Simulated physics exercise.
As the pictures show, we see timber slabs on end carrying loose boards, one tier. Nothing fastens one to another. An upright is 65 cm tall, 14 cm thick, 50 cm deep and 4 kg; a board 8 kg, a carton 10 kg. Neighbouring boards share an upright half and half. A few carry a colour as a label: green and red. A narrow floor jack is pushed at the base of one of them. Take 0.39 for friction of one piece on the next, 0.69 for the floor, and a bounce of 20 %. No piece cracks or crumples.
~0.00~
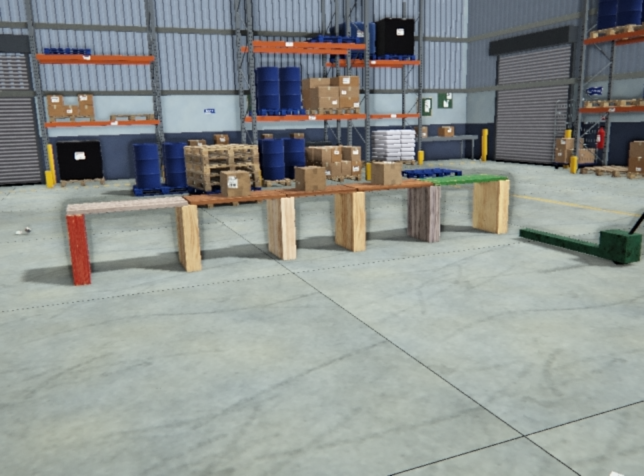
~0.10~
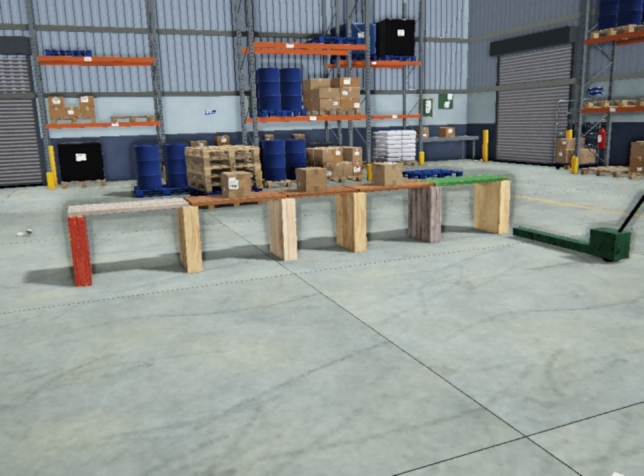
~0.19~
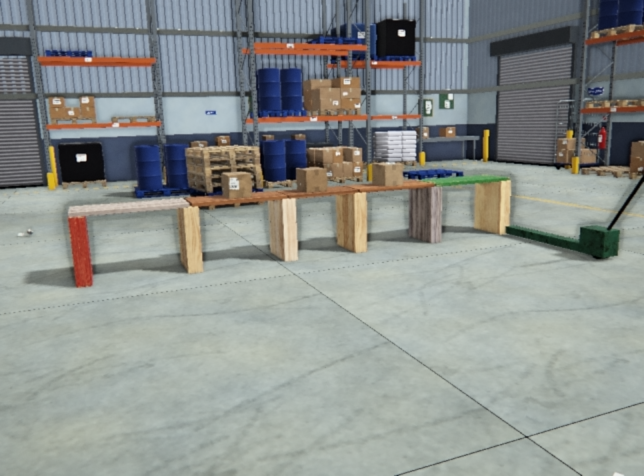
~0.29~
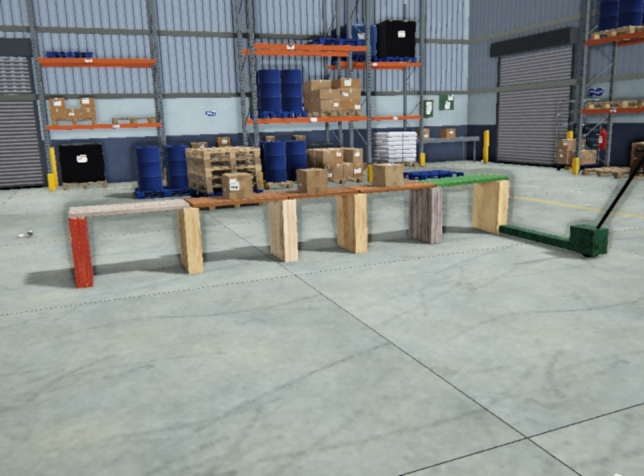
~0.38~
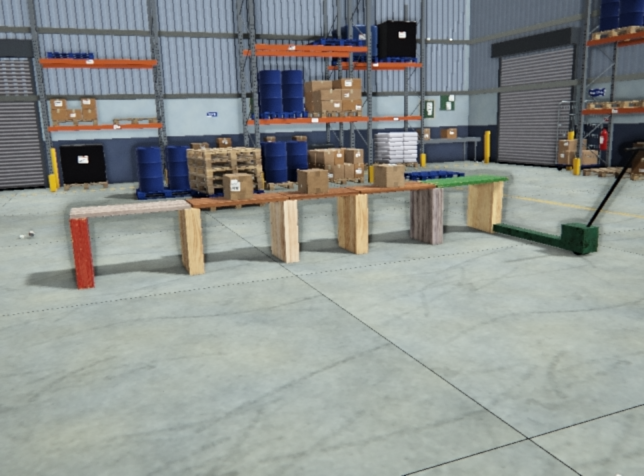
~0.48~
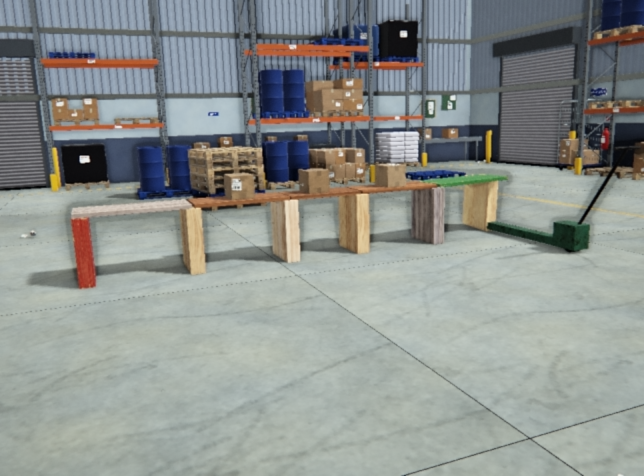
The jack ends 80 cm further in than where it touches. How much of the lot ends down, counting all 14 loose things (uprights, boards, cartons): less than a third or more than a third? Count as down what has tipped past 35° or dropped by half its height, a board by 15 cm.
The part is under a third.
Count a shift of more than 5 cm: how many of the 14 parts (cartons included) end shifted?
It is 2.
After 0.62 s, none of the 14 pieces down, 2 disturbed; green board shifted 10 cm.
After 0.88 s, none of the 14 pieces down, 2 disturbed; green board leaning 20°.
After 1.56 s, 1 of the 14 pieces down; green board on its side.
At rest (2.6 s), 1 of the 14 pieces down; green board upside down; red upright unmoved. That is 7 per cent. As the last picture would show them, middles, green board near (474, 224), red upright near (84, 249).
